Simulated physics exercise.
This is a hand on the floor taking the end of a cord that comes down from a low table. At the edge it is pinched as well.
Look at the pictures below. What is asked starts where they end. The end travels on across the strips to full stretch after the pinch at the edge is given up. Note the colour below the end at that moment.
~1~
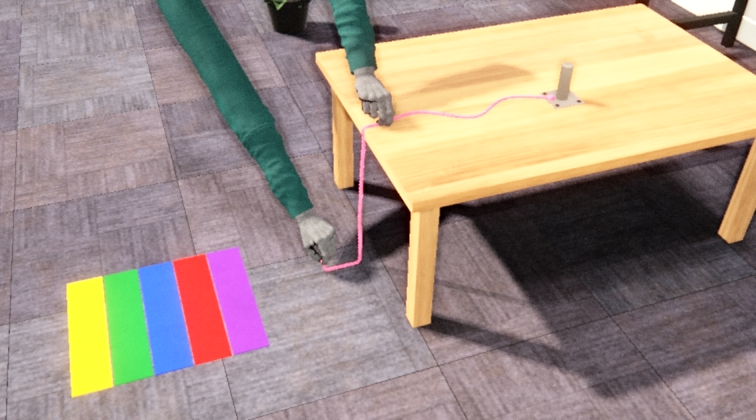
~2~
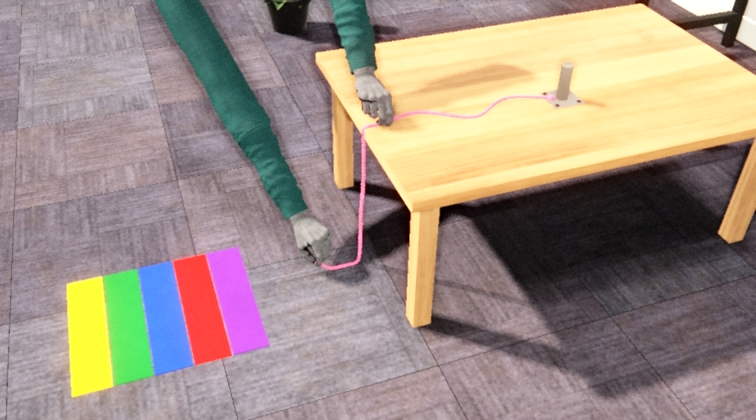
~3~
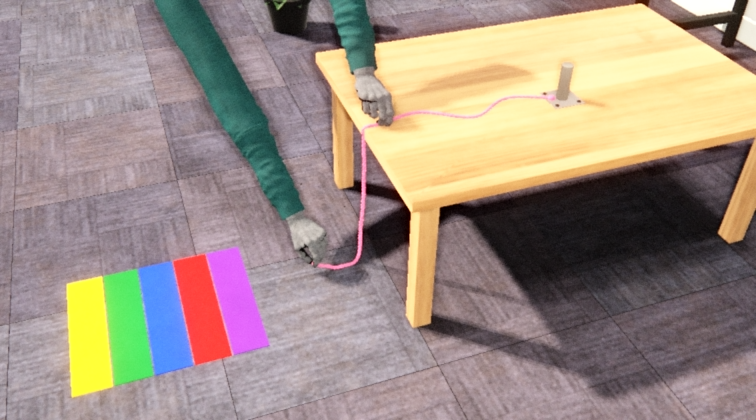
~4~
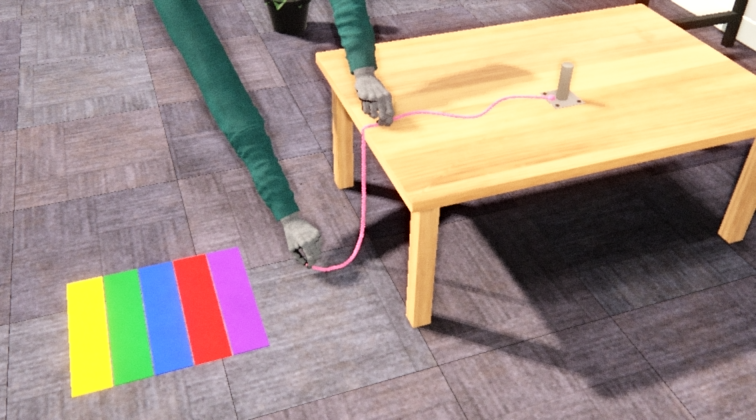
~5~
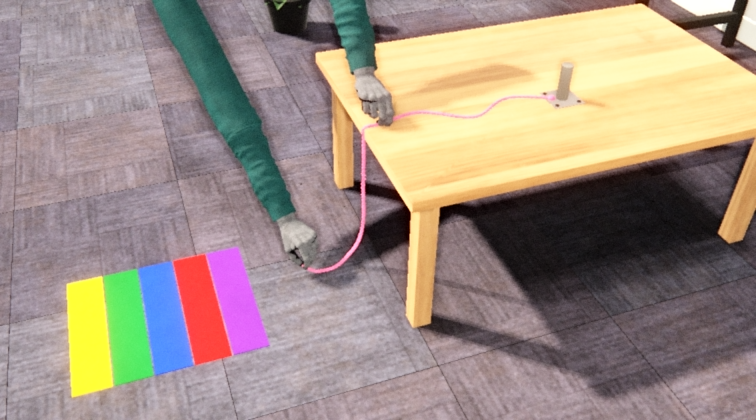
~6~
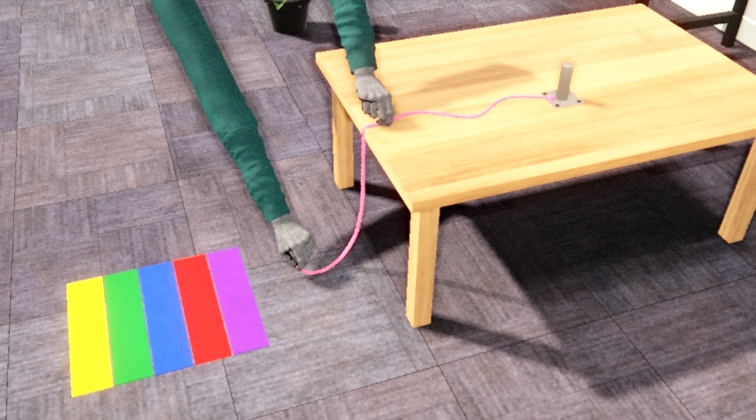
Colour below: Red.
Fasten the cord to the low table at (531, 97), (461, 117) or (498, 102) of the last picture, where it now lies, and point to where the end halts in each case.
(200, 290), (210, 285) and (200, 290).
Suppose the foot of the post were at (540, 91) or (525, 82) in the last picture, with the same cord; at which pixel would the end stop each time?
About (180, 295) and (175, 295).
Soon after, end near (254, 277); short of the strips.
Then, end near (218, 285); over purple.
At full stretch, end near (197, 290); over red. It gets as far as the red strip.
